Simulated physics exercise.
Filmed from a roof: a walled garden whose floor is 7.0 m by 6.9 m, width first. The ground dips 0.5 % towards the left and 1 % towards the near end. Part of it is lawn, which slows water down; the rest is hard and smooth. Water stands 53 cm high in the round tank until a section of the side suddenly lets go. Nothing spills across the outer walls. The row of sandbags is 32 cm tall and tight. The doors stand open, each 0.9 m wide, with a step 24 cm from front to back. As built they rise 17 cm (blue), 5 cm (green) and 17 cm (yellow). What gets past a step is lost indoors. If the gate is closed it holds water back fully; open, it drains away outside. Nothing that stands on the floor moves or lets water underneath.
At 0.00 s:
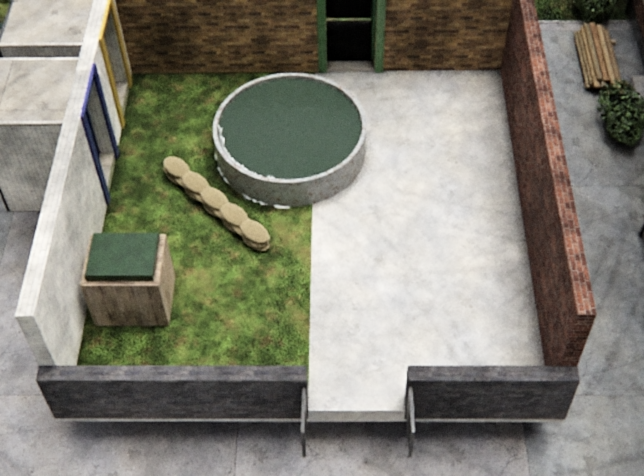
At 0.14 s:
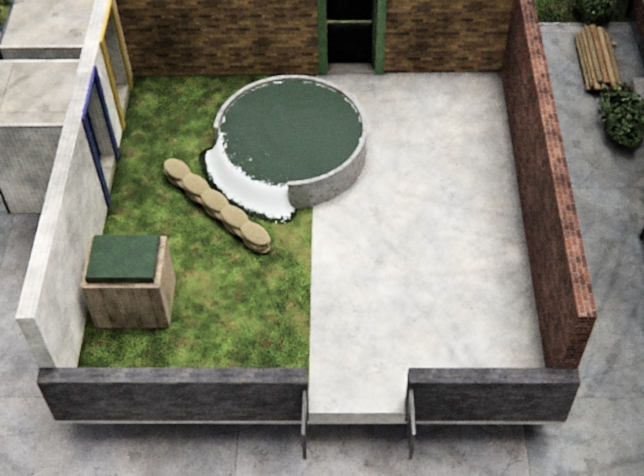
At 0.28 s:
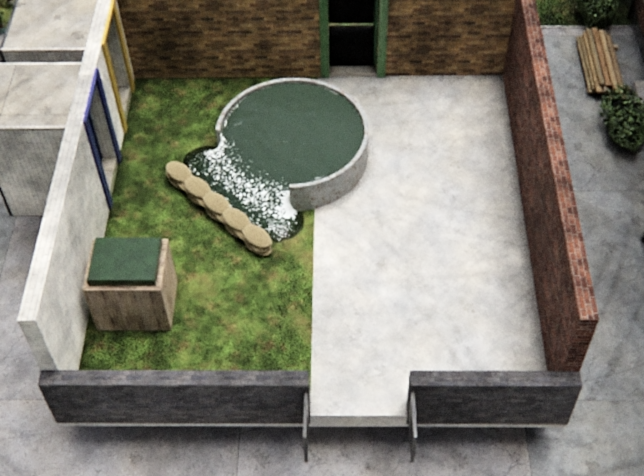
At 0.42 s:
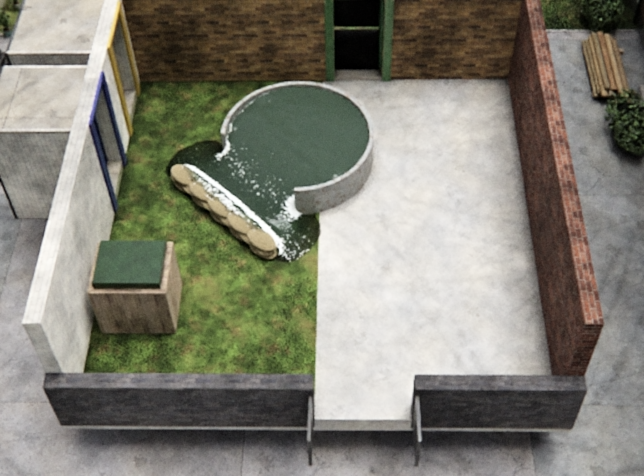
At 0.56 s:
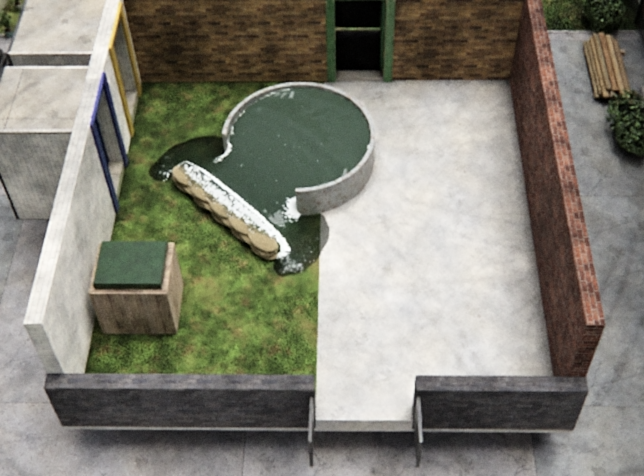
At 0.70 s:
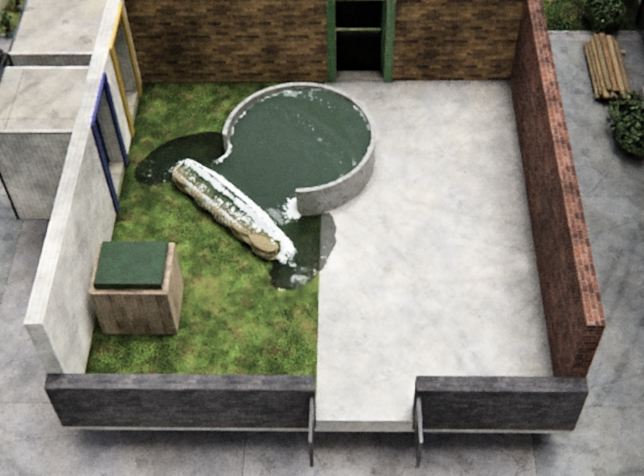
Walled garden from above, dark green water pouring from a round tank's broken side, foaming over a lumpy barrier and spreading around both ends.
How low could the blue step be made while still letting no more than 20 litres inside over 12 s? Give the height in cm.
Some 7.5 cm above the ground.
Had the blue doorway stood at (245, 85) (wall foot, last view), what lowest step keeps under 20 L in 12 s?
Roughly 6.5 cm.
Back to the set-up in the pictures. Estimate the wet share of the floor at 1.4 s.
About 20 per cent.
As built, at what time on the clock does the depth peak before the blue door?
Around 6.0 s.
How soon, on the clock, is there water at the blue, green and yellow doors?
Arrival: Blue 1.1 s, green 5.0 s, yellow 1.6 s.
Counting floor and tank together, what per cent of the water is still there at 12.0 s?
Roughly 90 in a hundred.
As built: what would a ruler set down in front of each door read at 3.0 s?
Depths in cm: Blue 9, green 0, yellow 18.
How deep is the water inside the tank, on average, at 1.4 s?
About 35 cm.
After 1.4 s water covers 20 % of the floor, deepest (46 cm) near (244, 207); 5 cm at the blue door, 0 litres in over its 17 cm step.
After 3.0 s water covers 60 % of the floor, deepest (26 cm) near (233, 207); 9 cm at the blue door, 0 litres in over its 17 cm step.
After 12.0 s water covers 95 % of the floor, deepest (9 cm) near (82, 393); 7 cm at the blue door, 0 litres in over its 17 cm step.
At the blue door as built, the water arrived by 1.1 s and peaked near 10 cm at 6.2 s.
Run again over the same 12 s with other heights there, 32 litres in over 6.5 cm, 7 litres over 9 cm. The limit of 20 litres is kept from about 7.5 cm up.
